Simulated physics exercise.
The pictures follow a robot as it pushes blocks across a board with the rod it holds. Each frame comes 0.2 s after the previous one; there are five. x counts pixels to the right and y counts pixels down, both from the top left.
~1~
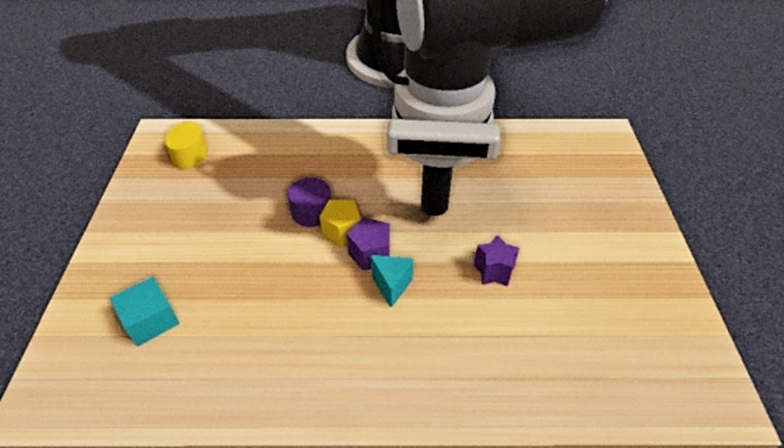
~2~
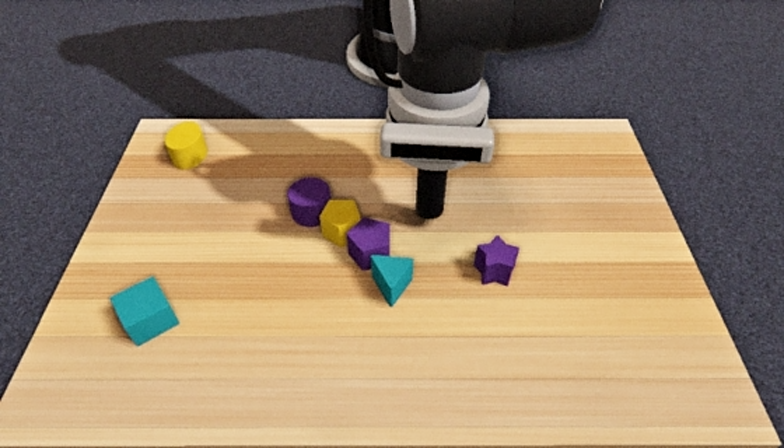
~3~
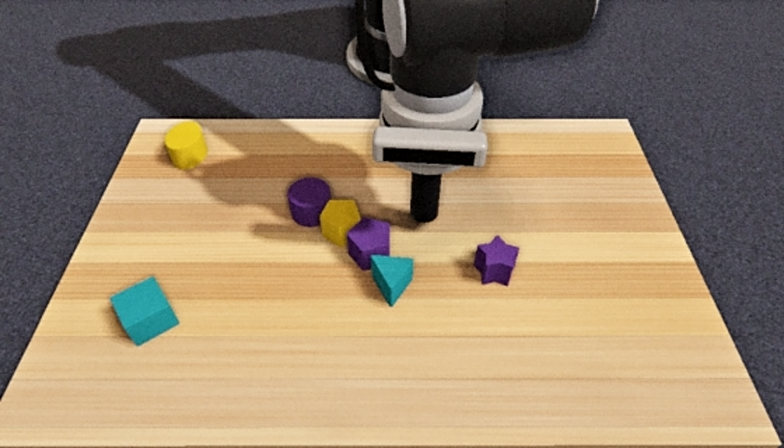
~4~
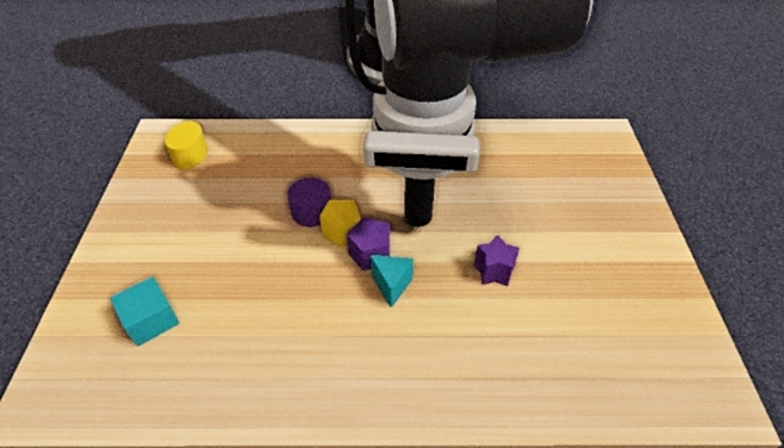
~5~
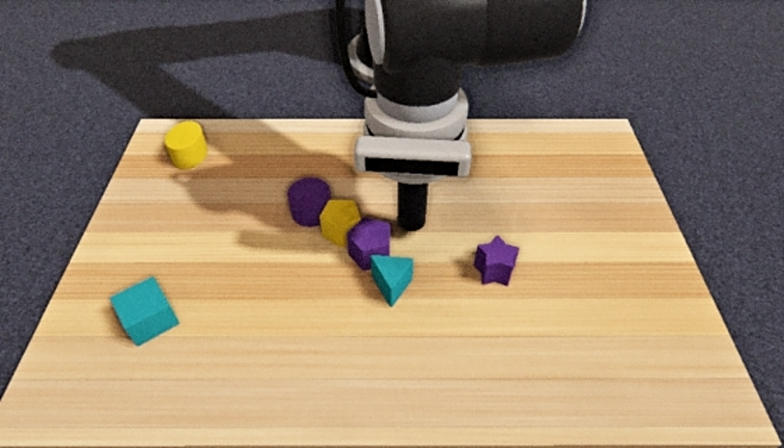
Robot arm with a black rod moving slightly left and forward over a wooden board, while the purple, yellow and turquoise blocks stay still.
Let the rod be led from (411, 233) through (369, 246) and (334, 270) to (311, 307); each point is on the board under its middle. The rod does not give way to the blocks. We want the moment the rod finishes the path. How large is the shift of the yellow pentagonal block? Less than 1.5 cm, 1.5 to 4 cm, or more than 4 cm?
Displacement: Within 1.5 cm.
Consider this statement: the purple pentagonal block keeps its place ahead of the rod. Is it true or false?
It is true.
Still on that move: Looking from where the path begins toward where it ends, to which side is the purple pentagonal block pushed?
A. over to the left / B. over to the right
(A)
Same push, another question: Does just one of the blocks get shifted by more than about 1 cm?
My answer is yes.
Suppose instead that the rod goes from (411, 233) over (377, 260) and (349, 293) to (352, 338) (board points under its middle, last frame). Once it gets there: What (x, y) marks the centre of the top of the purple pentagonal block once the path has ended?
Just about (310, 264).
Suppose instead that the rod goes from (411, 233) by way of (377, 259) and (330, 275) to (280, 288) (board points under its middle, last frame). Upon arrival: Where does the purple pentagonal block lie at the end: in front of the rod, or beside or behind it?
Looking at the end of the path, the purple pentagonal block is still being driven ahead.
The first path, step by step. One third of the way, rod at (369, 234); purple pentagonal block at (343, 248), turned 20° anticlockwise.
Two thirds of the way, rod at (333, 259); purple pentagonal block at (313, 279), turned 45° anticlockwise.
At the end, rod at (309, 296); yellow pentagonal block in place; purple pentagonal block at (296, 320), turned 65° anticlockwise.
